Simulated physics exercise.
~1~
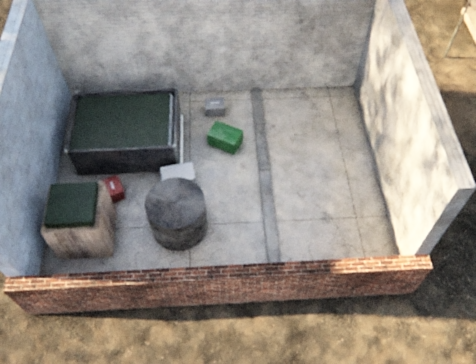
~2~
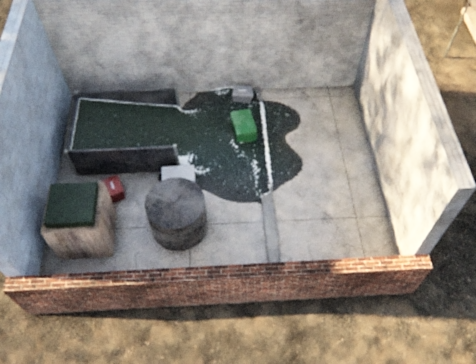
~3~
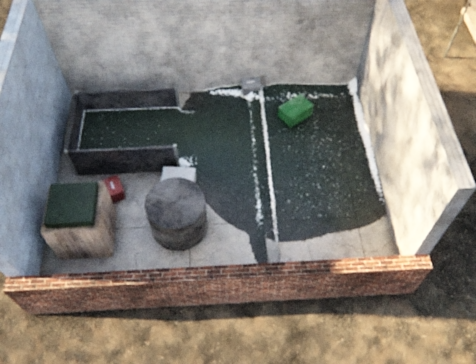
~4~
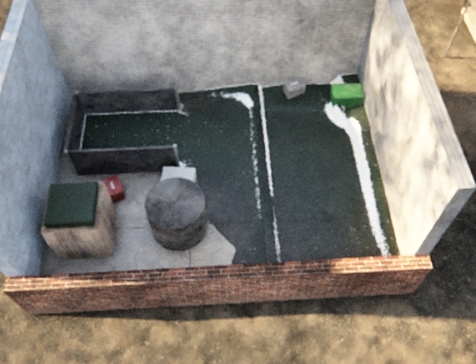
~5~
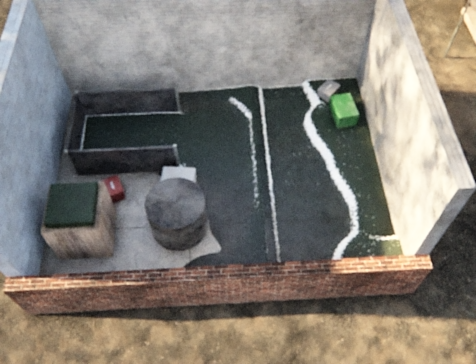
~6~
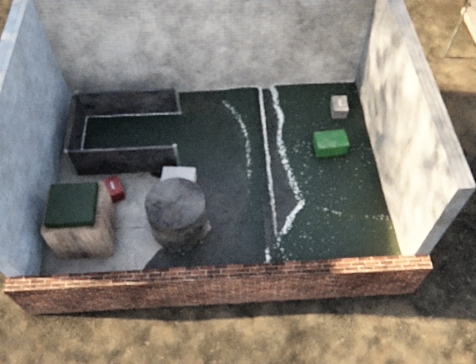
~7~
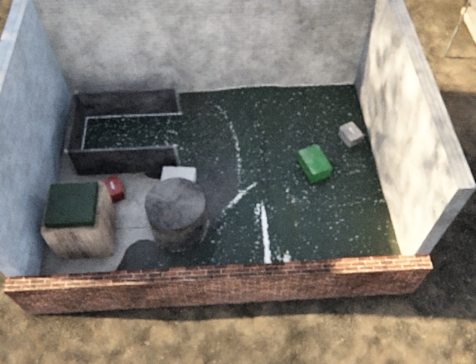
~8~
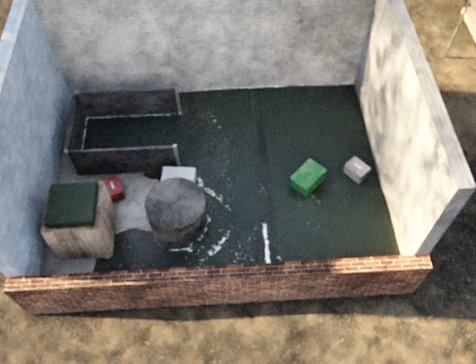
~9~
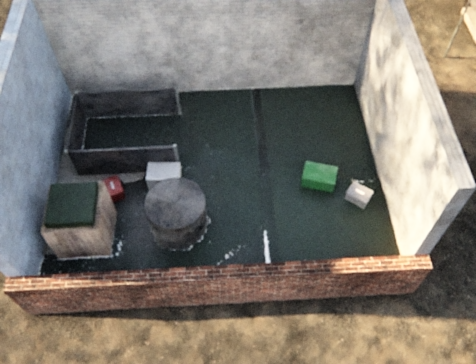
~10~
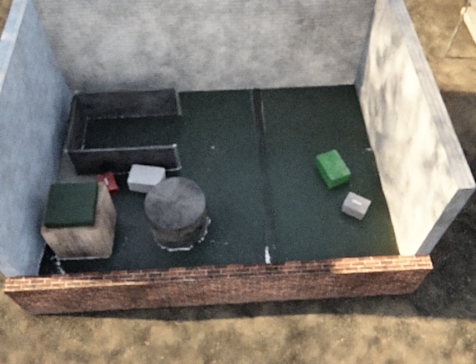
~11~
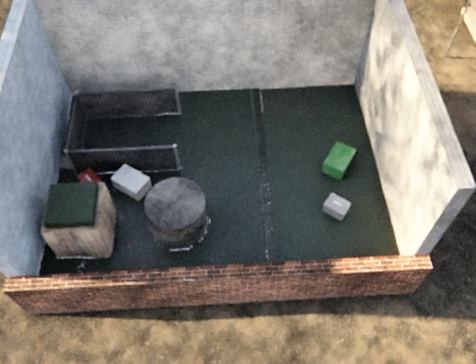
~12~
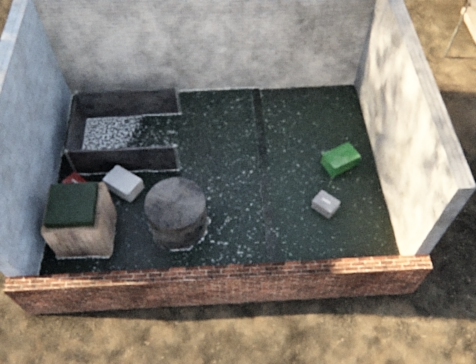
In a walled compound, dark water bursts from a tank, spreads, and leaves four boxes shifted.
